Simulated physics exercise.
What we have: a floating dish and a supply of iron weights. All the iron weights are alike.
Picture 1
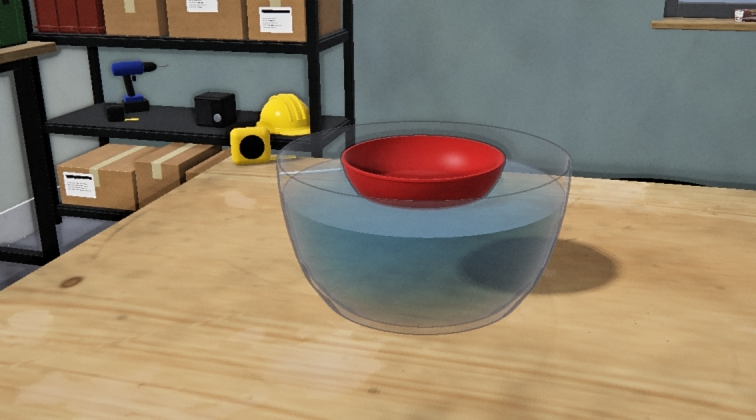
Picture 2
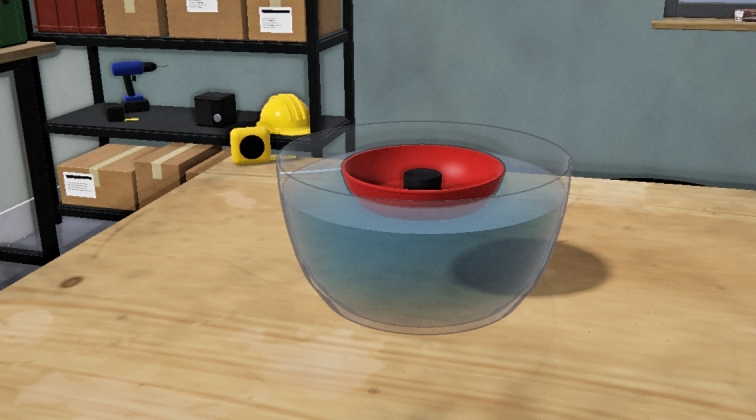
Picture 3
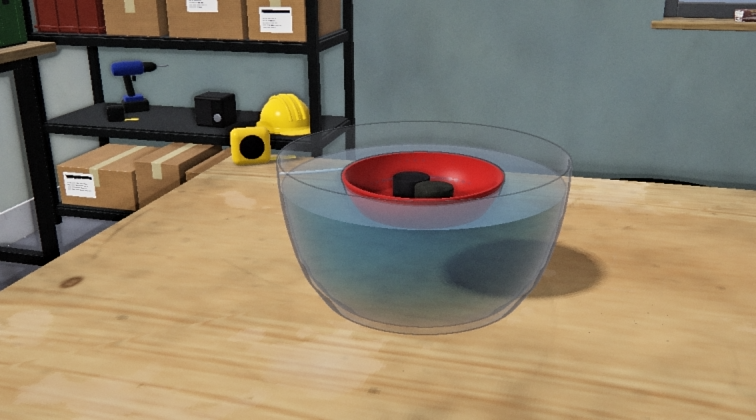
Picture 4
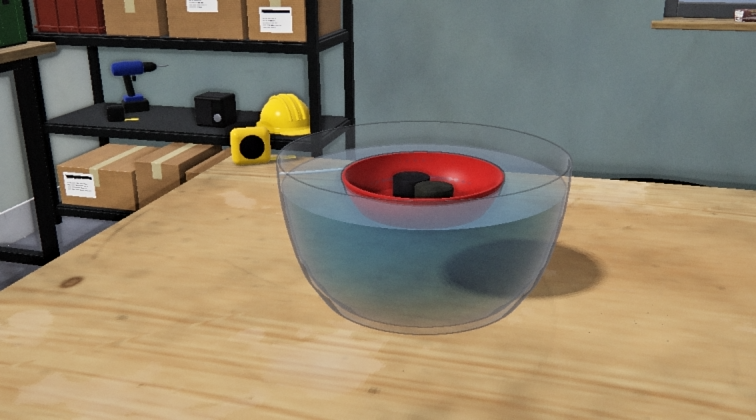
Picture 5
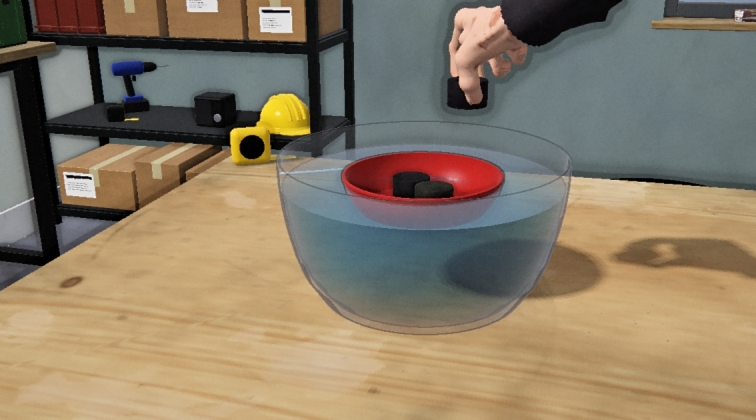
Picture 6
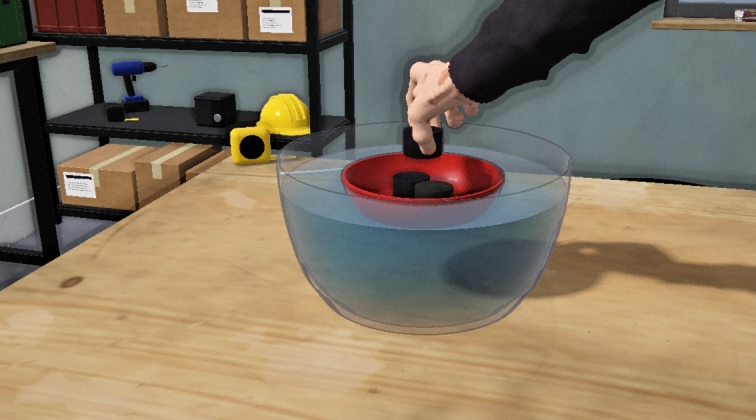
On a wooden workshop table, a red dish floating in a clear bowl of water sat lower as two black pieces appeared inside it, one after another, then a hand lowered another over it.
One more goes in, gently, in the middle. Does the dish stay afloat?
It is swamped.
Next, the iron weight is in and the dish dips.
After that, water pours in over its edge.
Finally, the dish lies on the bottom with its load.
